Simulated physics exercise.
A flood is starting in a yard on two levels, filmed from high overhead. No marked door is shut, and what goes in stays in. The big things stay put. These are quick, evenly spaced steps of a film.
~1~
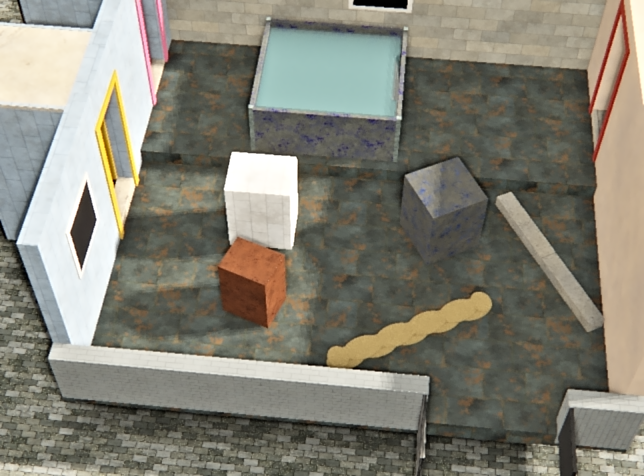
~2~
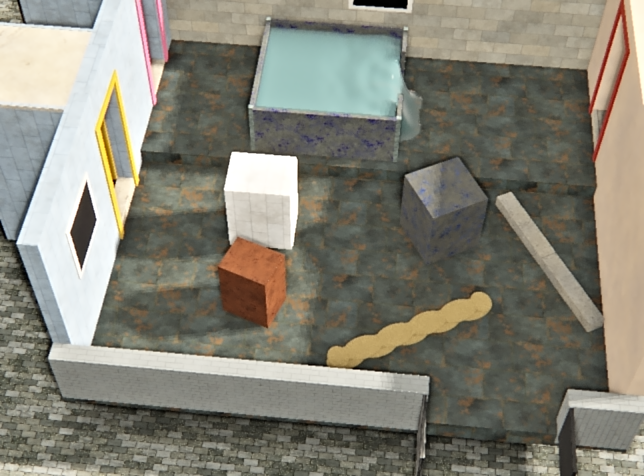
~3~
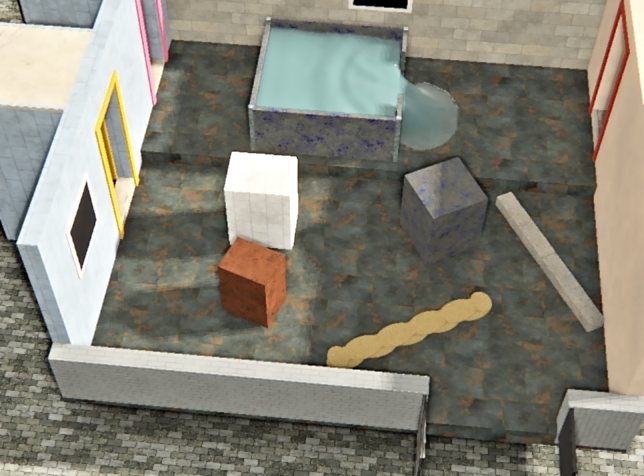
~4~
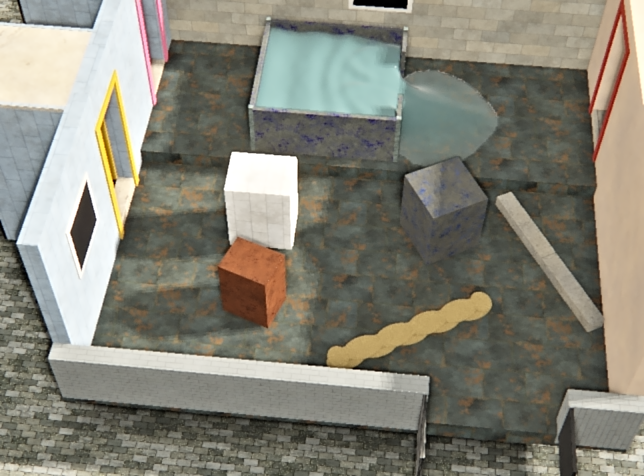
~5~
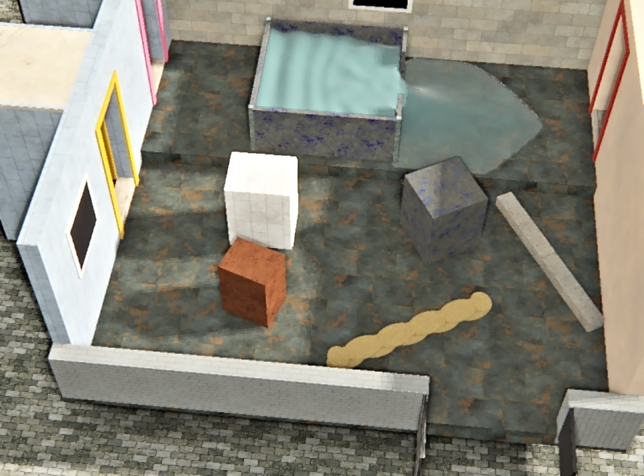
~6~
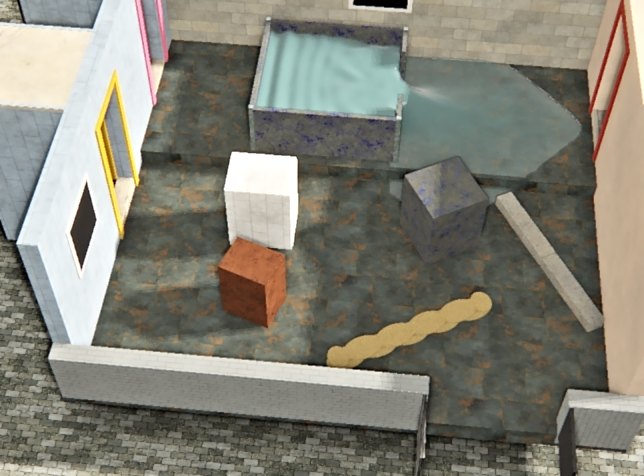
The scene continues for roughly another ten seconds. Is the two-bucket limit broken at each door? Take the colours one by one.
One by one: The pink door respects the limit; the yellow door respects the limit; the red door breaks the limit.
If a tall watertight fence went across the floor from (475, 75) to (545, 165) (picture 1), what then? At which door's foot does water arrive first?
I'd say the door marked red is first.
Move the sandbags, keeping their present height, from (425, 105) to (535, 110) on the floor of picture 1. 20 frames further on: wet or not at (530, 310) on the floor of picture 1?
Result at the point: Soaked.
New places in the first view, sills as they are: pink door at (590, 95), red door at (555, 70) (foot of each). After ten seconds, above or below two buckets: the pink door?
Looks like the pink one spills past the mark.
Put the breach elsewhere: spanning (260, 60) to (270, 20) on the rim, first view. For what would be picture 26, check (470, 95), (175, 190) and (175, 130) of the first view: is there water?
Bone-dry, submerged, submerged.
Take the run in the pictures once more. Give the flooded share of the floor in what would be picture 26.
Close to 35 in a hundred, I think.
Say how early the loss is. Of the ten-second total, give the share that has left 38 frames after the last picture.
Log: Around 70 %, estimated.
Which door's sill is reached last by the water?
The yellow door.
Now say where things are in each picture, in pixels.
In the first picture, still water in the water tank at (331, 72).
In the second picture, the front is at (407, 137), out from the gap at (398, 102).
In the third picture, water pours out at (398, 103) and has run to (450, 132).
In the fourth picture, water pours out at (398, 104) and has run to (493, 124).
In the fifth picture, the front is at (535, 128), out from the gap at (398, 102).
In the sixth picture, water pours out at (398, 102) and has run to (574, 131).
A moment on, water covers 25 % of the floor; the pink door not reached, the yellow door not reached, the red door over two buckets in.
Next, water covers 30 % of the floor; the pink door not reached, the yellow door not reached, the red door far over two buckets in.
Then, water covers 35 % of the floor; the pink door not reached, the yellow door not reached, the red door far over two buckets in.
Later, water covers 55 % of the floor; the pink door not reached, the yellow door not reached, the red door far over two buckets in.
In the end, water covers 85 % of the floor; the pink door under two buckets in, the yellow door wet at the sill, nothing in, the red door far over two buckets in.
